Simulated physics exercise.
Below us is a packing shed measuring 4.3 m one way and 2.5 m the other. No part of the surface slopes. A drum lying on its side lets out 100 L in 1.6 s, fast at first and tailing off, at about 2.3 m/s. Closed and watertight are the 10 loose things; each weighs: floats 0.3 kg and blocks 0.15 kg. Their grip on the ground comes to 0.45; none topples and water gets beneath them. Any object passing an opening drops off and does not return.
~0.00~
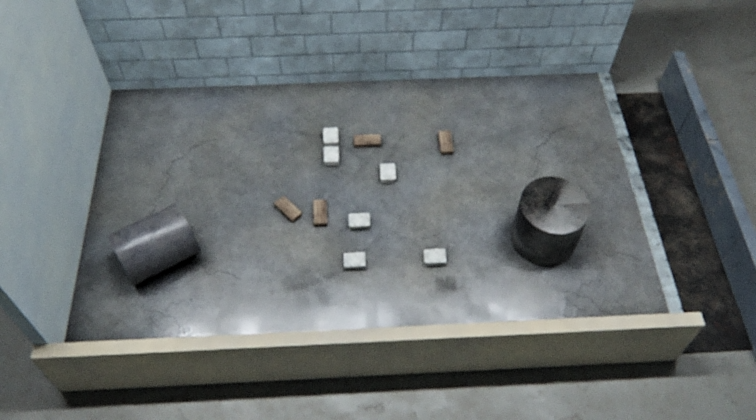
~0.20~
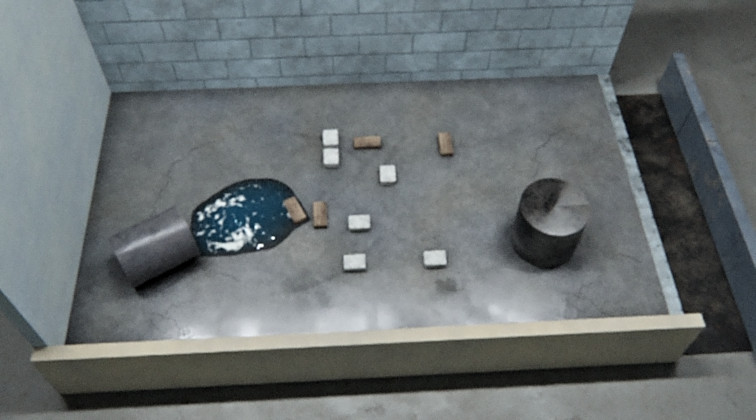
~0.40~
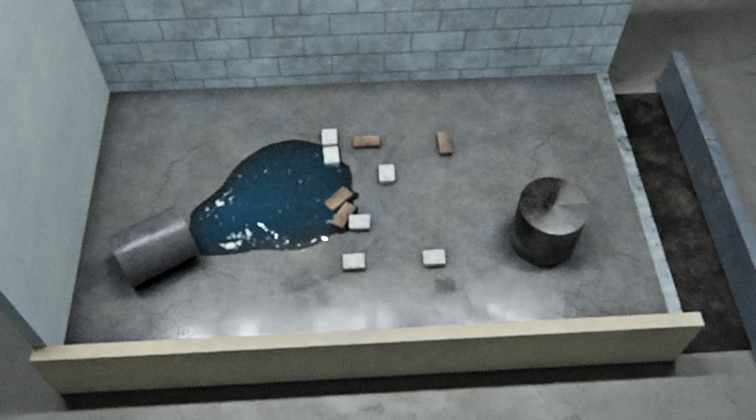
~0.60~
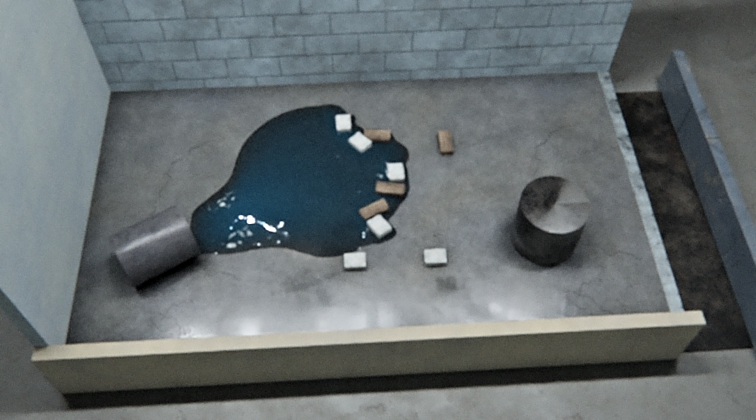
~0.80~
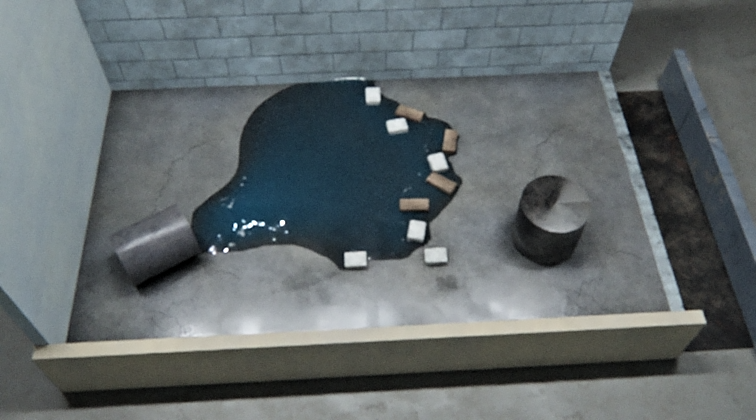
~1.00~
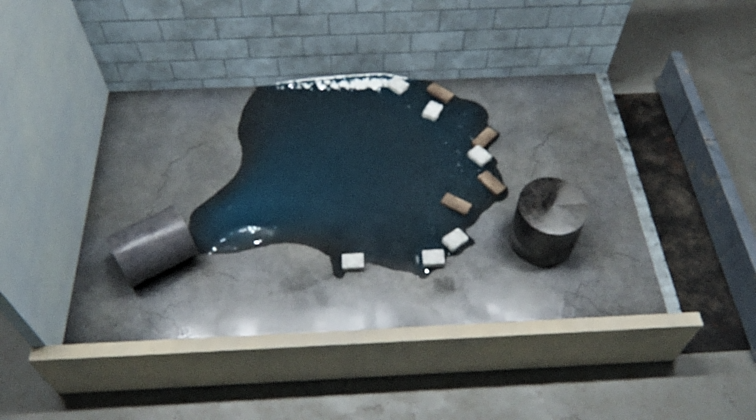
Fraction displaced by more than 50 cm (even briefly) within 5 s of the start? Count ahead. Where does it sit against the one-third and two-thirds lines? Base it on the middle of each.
Most likely two thirds or more of them.
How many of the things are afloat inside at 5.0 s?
At that instant the tally stands at 0.
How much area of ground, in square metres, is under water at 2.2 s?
That flooded area is roughly 4.0 m2.
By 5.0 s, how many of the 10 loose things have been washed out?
My tally comes to 7.
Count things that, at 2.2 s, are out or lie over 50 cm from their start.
I make it 8 by then.
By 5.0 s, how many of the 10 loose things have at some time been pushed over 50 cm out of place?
That comes to 8 in all.
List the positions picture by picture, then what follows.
A block at (288, 208), on the bottom; a block at (320, 212), on the bottom; 0.0 m2 under water; 0 of 10 have shifted, in the first frame.
A block at (295, 209), on the bottom, 5 cm from its start; a block at (320, 214), on the bottom; water covers 0.4 m2; 1 of 10 have shifted, in the second frame.
A block at (338, 198), on the bottom, 41 cm from its start; a block at (344, 214) rests on the ground, 19 cm from its start; water covers 0.9 m2; 2 of 10 have shifted, in the third frame.
A block at (390, 188) rests on the ground, 82 cm from its start; a block at (374, 209) rests on the ground, 42 cm from its start; water covers 1.7 m2; 7 of 10 have shifted, in the fourth frame.
A block at (442, 182), afloat, 123 cm from its start; a block at (414, 204) floats, 73 cm from its start; 2.7 m2 under water; 7 of 10 have shifted, in the fifth frame.
A block at (492, 182) rests on the ground, 165 cm from its start; a block at (456, 203) floats, 108 cm from its start; 3.4 m2 under water; 8 of 10 have shifted, in the sixth frame.
After 1.4 s 8 of 10 are over 50 cm from their spots; 4 afloat.
After 2.2 s 8 of 10 are over 50 cm from their spots; 1 afloat.
After 3.5 s 8 of 10 are over 50 cm from their spots; 0 afloat.
After 5.0 s 8 of 10 are over 50 cm from their spots, and 8 have been at some point; 0 afloat.
